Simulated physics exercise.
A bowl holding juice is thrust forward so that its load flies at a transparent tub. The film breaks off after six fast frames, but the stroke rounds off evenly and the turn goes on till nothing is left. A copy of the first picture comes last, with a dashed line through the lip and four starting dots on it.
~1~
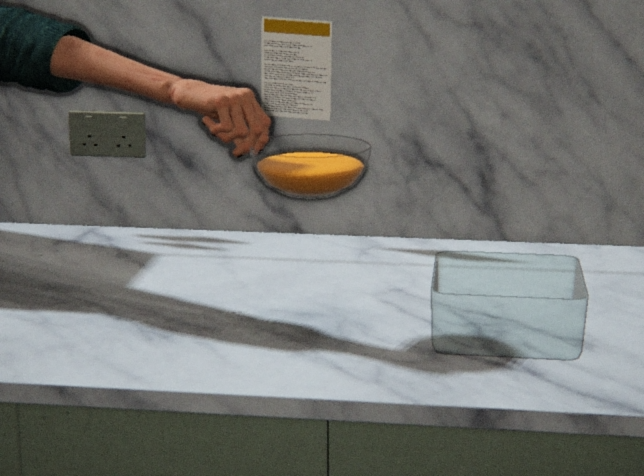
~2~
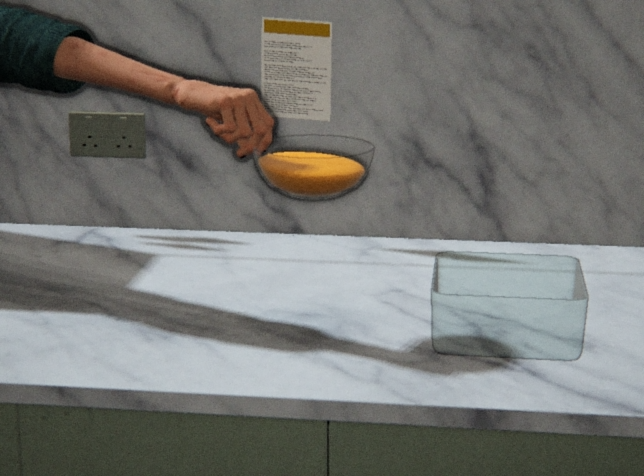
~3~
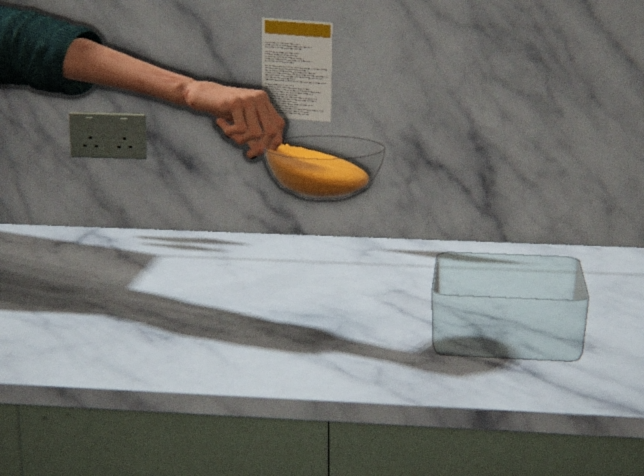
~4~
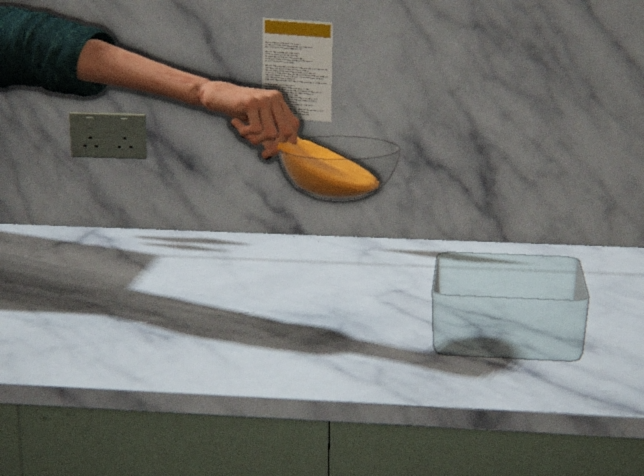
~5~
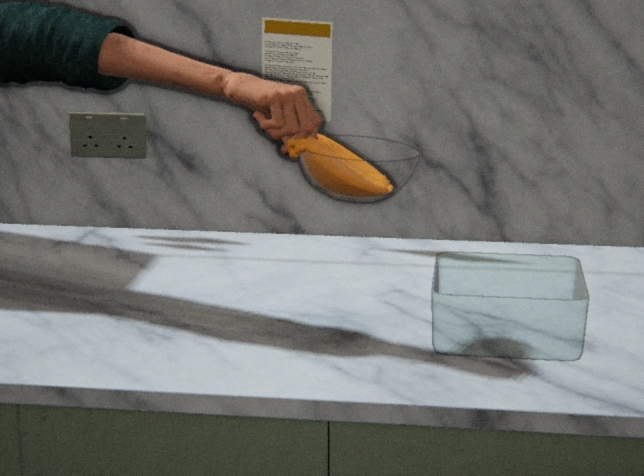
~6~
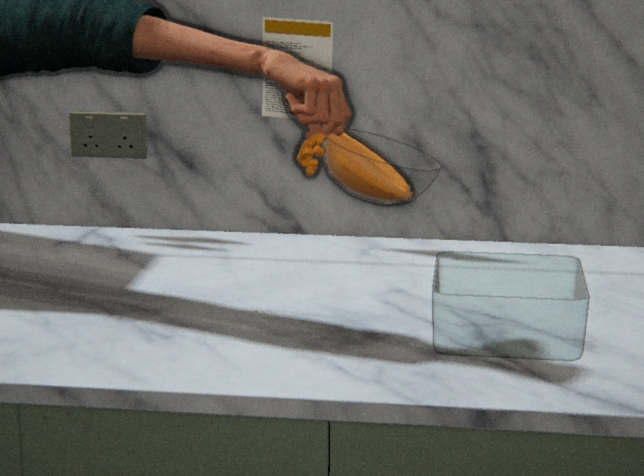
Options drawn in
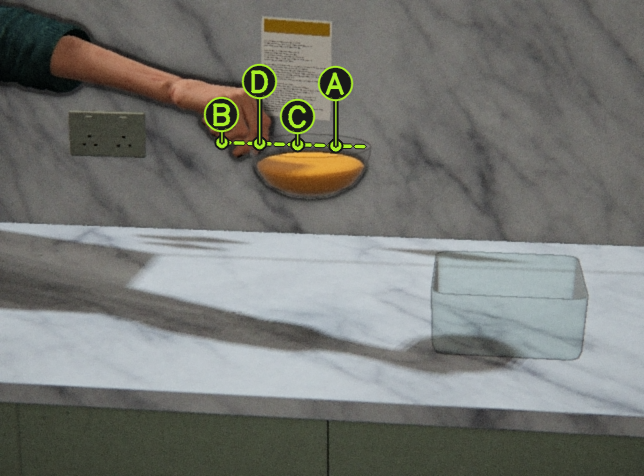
At a marble counter, a hand holding a clear bowl of orange juice moves right toward a transparent tub; the juice surges up the bowl's left side and spills over the rim as the bowl begins tilting rightward.
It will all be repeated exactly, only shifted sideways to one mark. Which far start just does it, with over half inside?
Take C.
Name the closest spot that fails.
Spot D.
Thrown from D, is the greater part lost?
Yes, that goes wrong.
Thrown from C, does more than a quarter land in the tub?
Yes, it does.
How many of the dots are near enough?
Two of them.
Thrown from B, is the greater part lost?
Yes, it does.
On the marked copy, A at (335, 145); B at (221, 142); C at (297, 144); D at (259, 143).
With A, about 82 % lands in the tub, 15 % falls short and 4 % goes beside or beyond.
With B, about 8 % lands in the tub, 89 % falls short and 3 % goes beside or beyond.
With C, about 63 % lands in the tub, 25 % falls short and 12 % goes beside or beyond.
With D, about 33 % lands in the tub, 57 % falls short and 10 % goes beside or beyond.
